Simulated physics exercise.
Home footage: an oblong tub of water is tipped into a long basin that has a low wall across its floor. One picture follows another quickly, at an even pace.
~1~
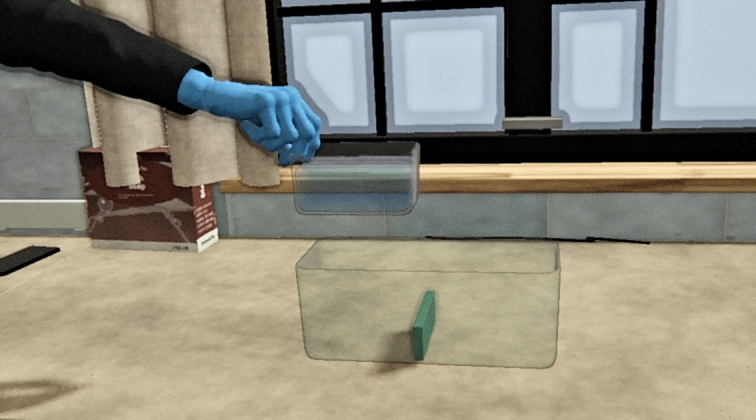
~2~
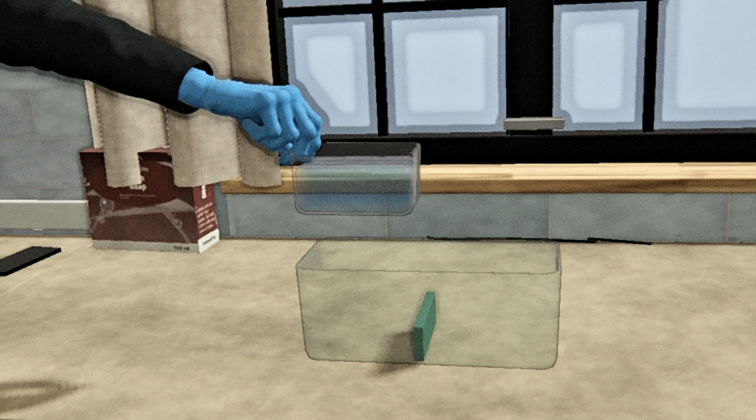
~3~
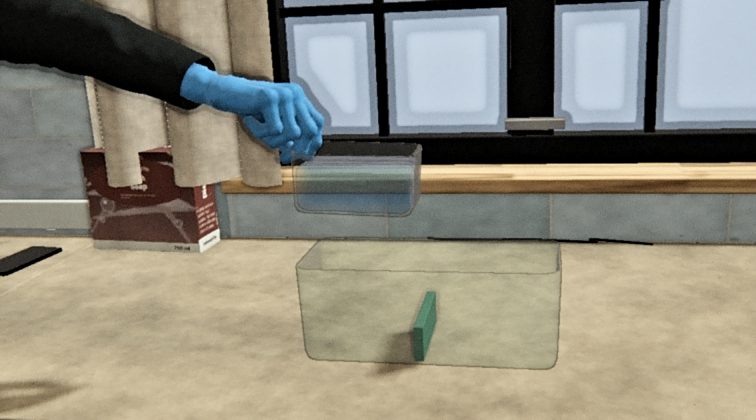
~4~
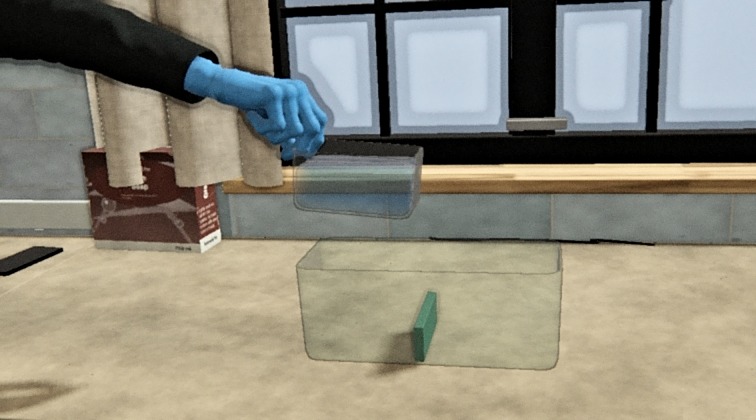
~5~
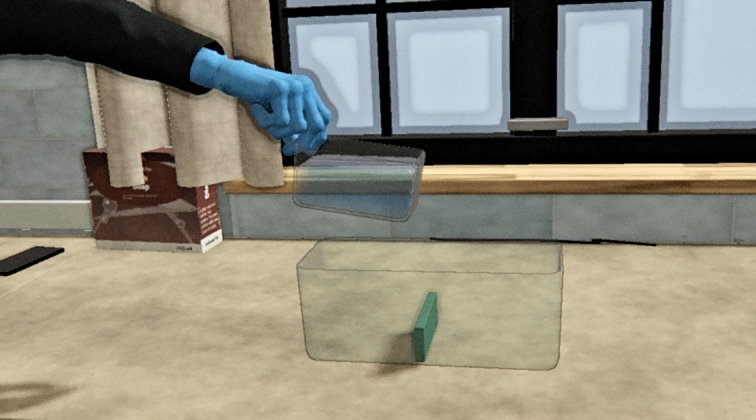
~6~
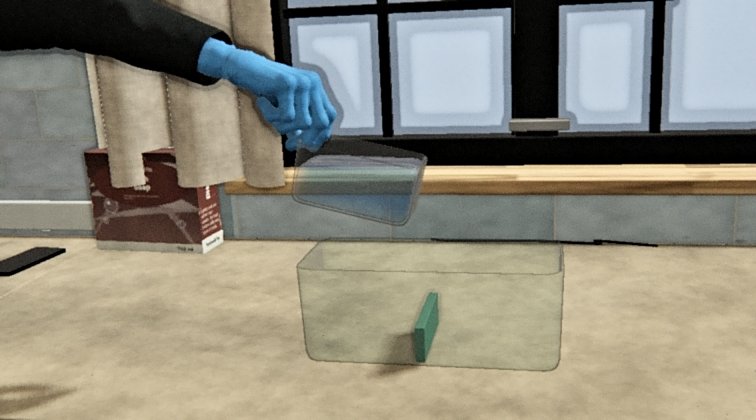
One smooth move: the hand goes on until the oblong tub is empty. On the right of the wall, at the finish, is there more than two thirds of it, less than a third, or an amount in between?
There is more than two thirds of it there.
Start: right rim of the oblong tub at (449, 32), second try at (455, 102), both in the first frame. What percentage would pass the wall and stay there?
Try one: 75 %; try two: 85 %.
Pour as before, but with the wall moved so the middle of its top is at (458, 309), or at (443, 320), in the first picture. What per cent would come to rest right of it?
About 65 and 65 per cent.
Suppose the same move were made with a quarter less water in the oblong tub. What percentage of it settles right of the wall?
Roughly 85 percent.
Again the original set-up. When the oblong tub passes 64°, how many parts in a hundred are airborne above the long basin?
It works out to about 30 percent.
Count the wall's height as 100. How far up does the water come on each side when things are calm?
On the left roughly 10, on the right roughly 60.
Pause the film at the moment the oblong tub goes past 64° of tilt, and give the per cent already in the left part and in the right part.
0 % left, 20 % right.
A moment on, the oblong tub is tipped part way and 52 per cent is still to pour, 0 is left of the wall and 20 right of it.
Next, the oblong tub is tipped on its side and 14 per cent is still to pour, 5 is left of the wall and 77 right of it.
Then the oblong tub is tipped on its side and 3 per cent is still to pour, 10 is left of the wall and 85 right of it.
Later the oblong tub is tipped on its side and 1 per cent is still to pour, 13 is left of the wall and 85 right of it.
Finally, 14 per cent lies left of the wall, 85 right of it and 0 outside.
